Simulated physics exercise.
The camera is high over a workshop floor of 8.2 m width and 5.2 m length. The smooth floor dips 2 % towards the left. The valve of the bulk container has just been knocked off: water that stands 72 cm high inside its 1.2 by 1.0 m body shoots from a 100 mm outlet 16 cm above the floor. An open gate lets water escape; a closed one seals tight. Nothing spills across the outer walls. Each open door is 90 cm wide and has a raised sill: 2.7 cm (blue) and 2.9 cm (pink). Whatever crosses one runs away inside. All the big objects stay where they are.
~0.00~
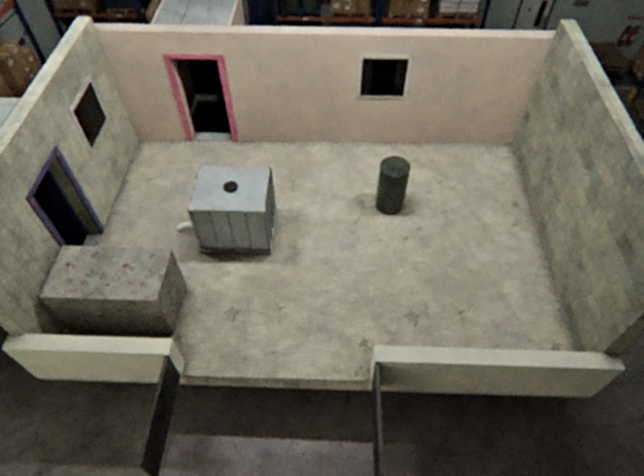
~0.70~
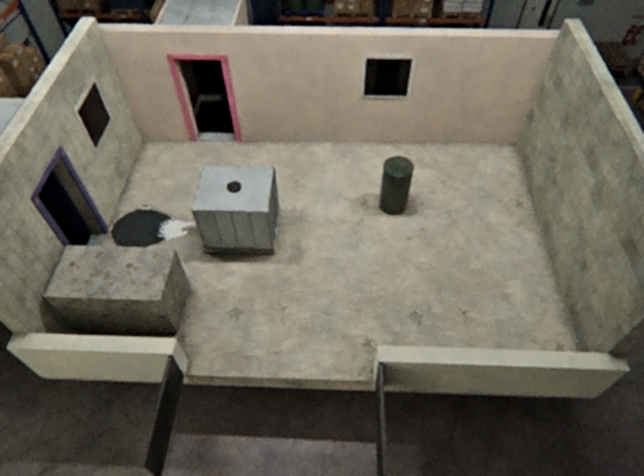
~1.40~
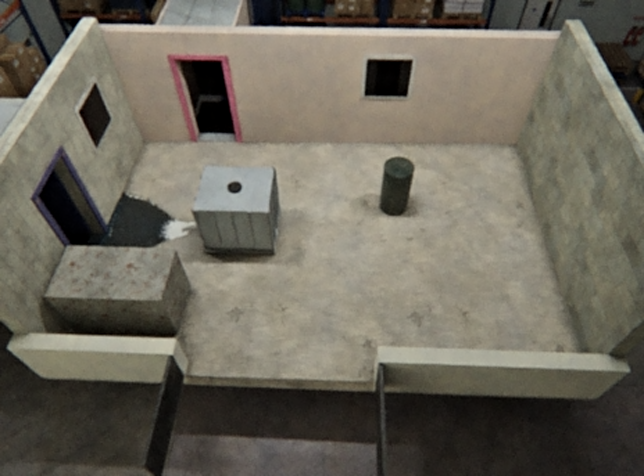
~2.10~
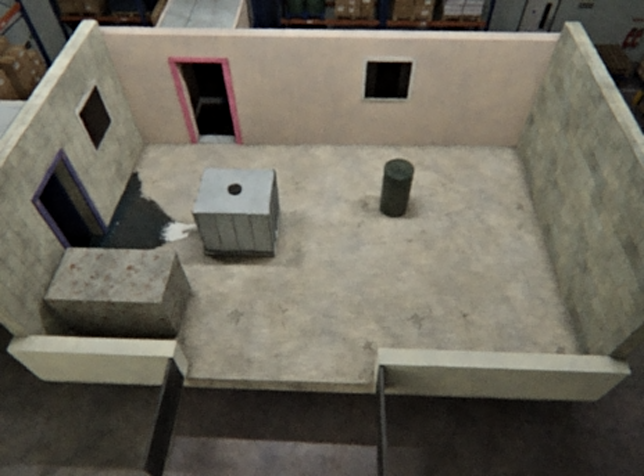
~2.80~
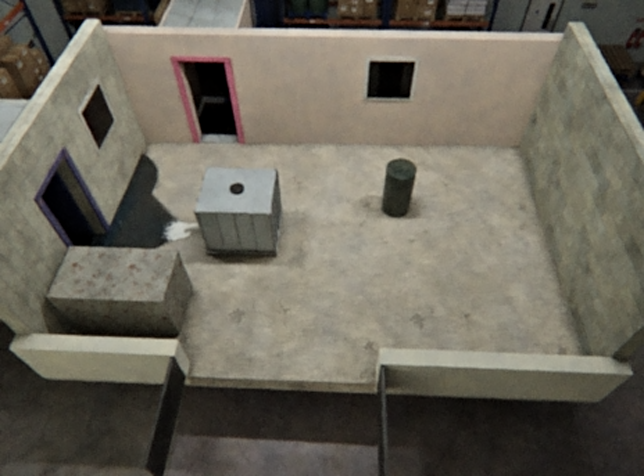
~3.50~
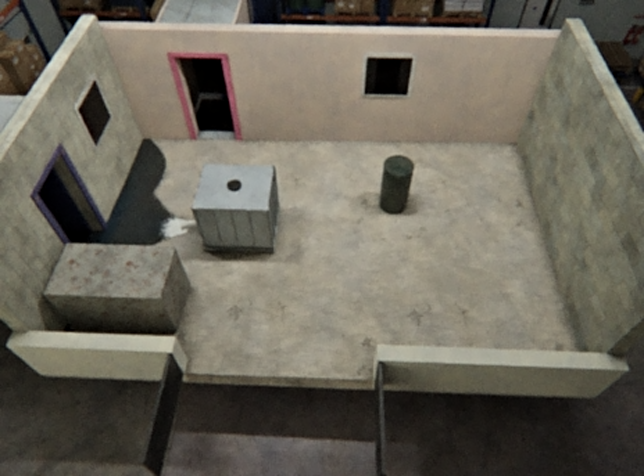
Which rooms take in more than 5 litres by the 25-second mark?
One by one: At the blue door it passes the limit; at the pink door it does not reach the limit.
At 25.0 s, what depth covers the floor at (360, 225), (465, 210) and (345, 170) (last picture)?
About 0.0, 0.0 and 0.0 cm.
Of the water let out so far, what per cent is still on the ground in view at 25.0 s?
Some 70 per cent remains.
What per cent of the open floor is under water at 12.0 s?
Near 20 per cent is wet.
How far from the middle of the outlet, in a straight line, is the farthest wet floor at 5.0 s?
About 3.4 m.
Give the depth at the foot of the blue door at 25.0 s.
Roughly 5.5 cm deep.
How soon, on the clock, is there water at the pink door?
Arrival: Pink 7.0 s.
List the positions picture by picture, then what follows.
In the first picture, the jet has just started at (191, 224); the ground is still dry.
In the second picture, the jet leaves at (195, 224); the sheet reaches (116, 223), 1.9 m away, and wets 0.9 m2.
In the third picture, from the spout at (196, 225) the water has spread over 1.7 m2; its tip is at a hidden place, and it is 1.2 cm deep on average.
In the fourth picture, the jet leaves at (196, 227); the sheet reaches (132, 174), 2.6 m away, and wets 2.1 m2.
In the fifth picture, from the spout at (198, 226) the water has spread over 2.7 m2; its tip is at (141, 155), and it is 1.3 cm deep on average.
In the sixth picture, from the spout at (195, 223) the water has spread over 3.3 m2; its tip is at (143, 139), and it is 1.3 cm deep on average.
After 5.0 s water covers 10 % of the floor and is deepest (6 cm) near (109, 224); blue door 4.7 cm at the sill, 16 L in, pink door not reached.
After 8.0 s water covers 15 % of the floor and is deepest (6 cm) near (109, 224); blue door 5 cm at the sill, 30 L in, pink door 0.85 cm at the sill, 0 L in.
After 12.0 s water covers 20 % of the floor and is deepest (6 cm) near (100, 246); blue door 5 cm at the sill, 51 L in, pink door 1.5 cm at the sill, 0 L in.
After 16.0 s water covers 25 % of the floor and is deepest (6 cm) near (115, 210); blue door 5.3 cm at the sill, 73 L in, pink door 1.8 cm at the sill, 0 L in.
After 25.0 s water covers 30 % of the floor and is deepest (7 cm) near (112, 217); blue door 5.7 cm at the sill, 124 L in, pink door 2.1 cm at the sill, 0 L in.
